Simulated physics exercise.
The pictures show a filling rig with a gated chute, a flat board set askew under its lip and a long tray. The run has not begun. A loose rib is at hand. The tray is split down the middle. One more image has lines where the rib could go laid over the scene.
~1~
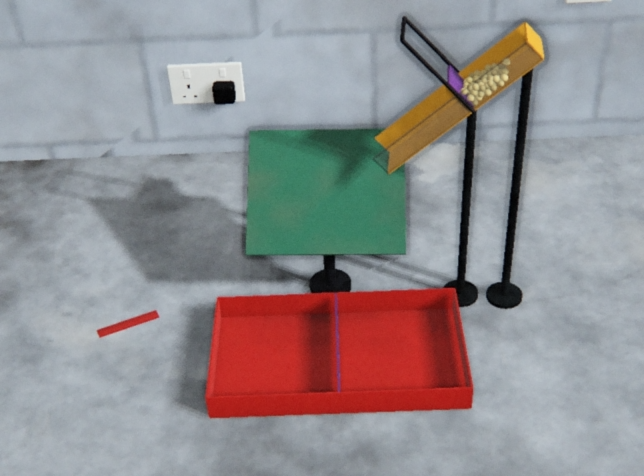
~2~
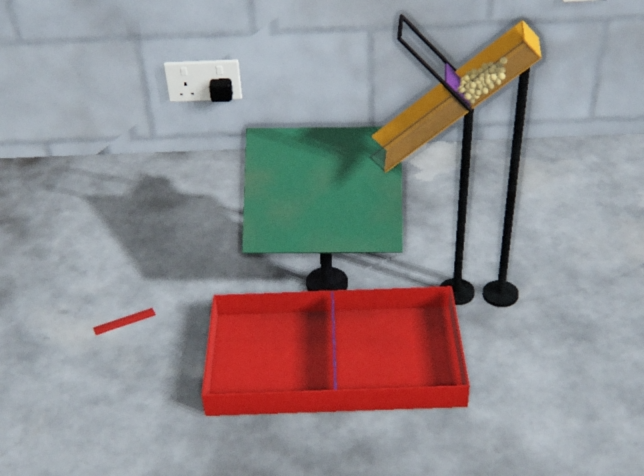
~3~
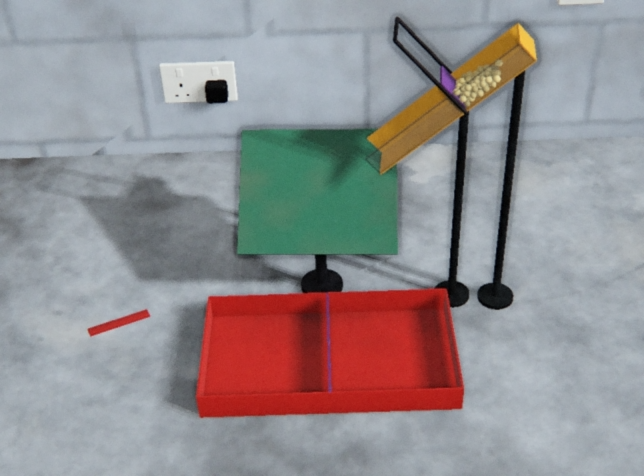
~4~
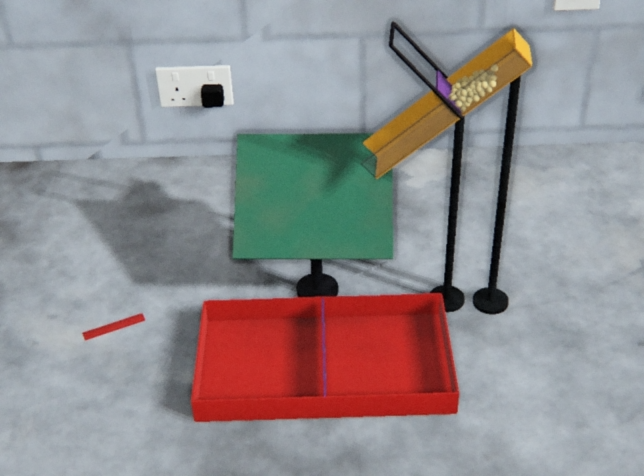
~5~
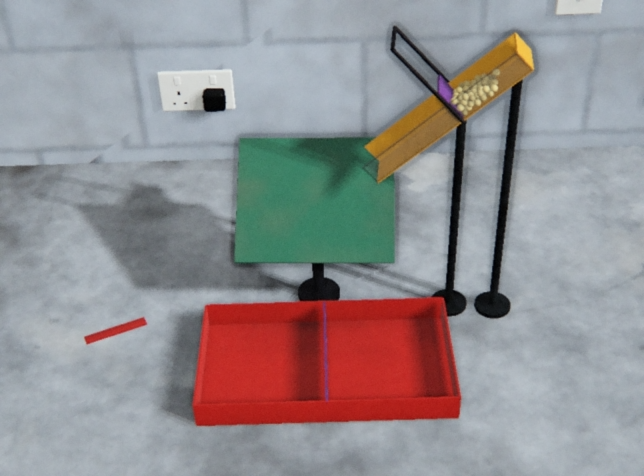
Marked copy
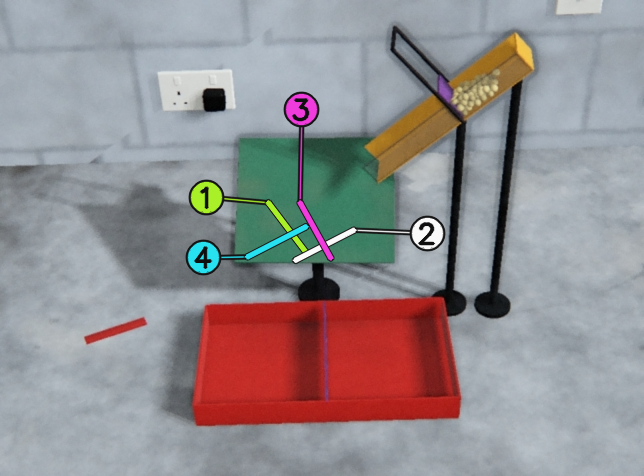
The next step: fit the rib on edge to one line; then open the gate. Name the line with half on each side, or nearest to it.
1 works best here.
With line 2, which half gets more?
Left.
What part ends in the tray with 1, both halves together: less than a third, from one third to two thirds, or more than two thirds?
Line 1 gives more than two thirds.
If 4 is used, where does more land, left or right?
More lands on the left.
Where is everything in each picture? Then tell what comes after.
Load behind the gate at (480, 83), soya beans; lip of the chute at (389, 163), sloping fairly steeply, in the first picture.
Middle of the board at (323, 189), tilted fairly steeply; middle of its low edge at (322, 252); of its high edge at (323, 127), in the second picture.
Front corners of the tray at (197, 397) and (463, 388); front end of its middle wall at (330, 393); gate still shut at (445, 79), in the third picture.
Middle of the load at (468, 89); lip at (377, 168), in the fourth picture.
Middle of the load at (470, 93); lip at (379, 172), in the fifth picture.
On the marked copy, line 1 from (268, 202) to (306, 252); line 2 from (353, 230) to (295, 260); line 3 from (300, 202) to (330, 258); line 4 from (306, 226) to (247, 256).
With 1, of what is caught, about a third in the left half, about two thirds in the right.
With 2, of what is caught, nearly all in the left half, a stray few in the right.
With 3, of what is caught, a small part in the left half, nearly all in the right.
With 4, of what is caught, nearly all in the left half, a small part in the right.
